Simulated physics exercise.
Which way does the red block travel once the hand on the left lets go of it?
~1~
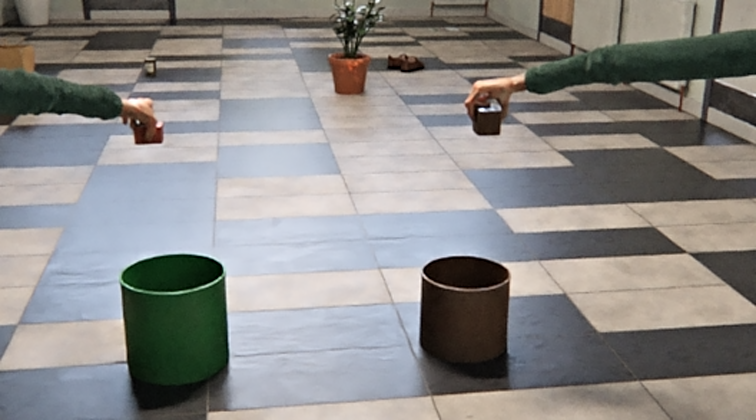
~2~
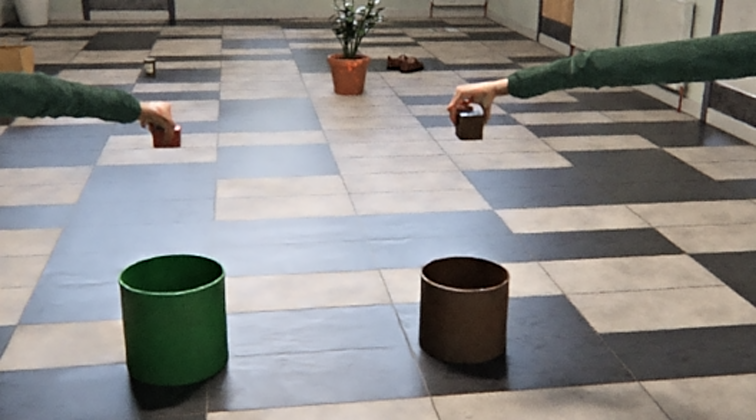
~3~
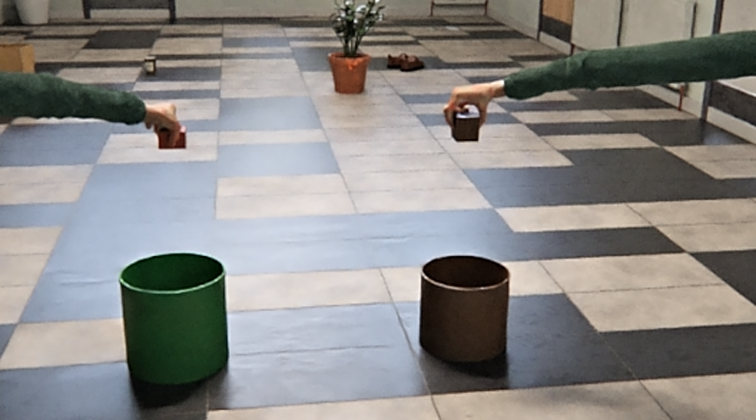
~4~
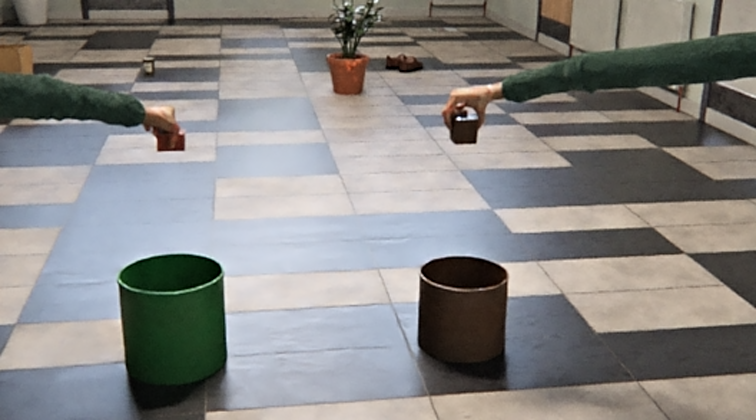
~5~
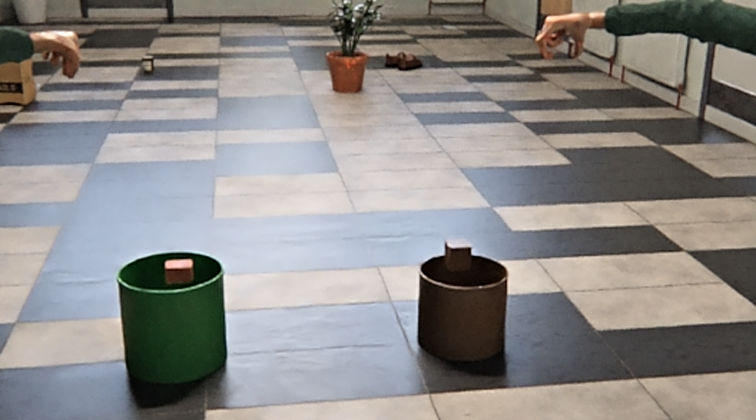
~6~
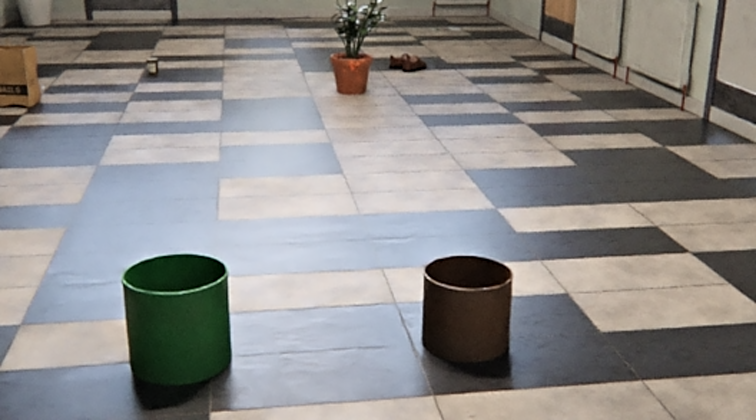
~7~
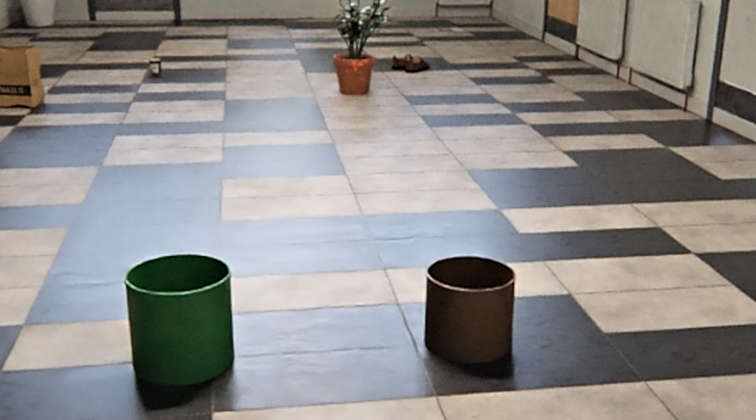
The red block moves down, dropping into the green bin below it.
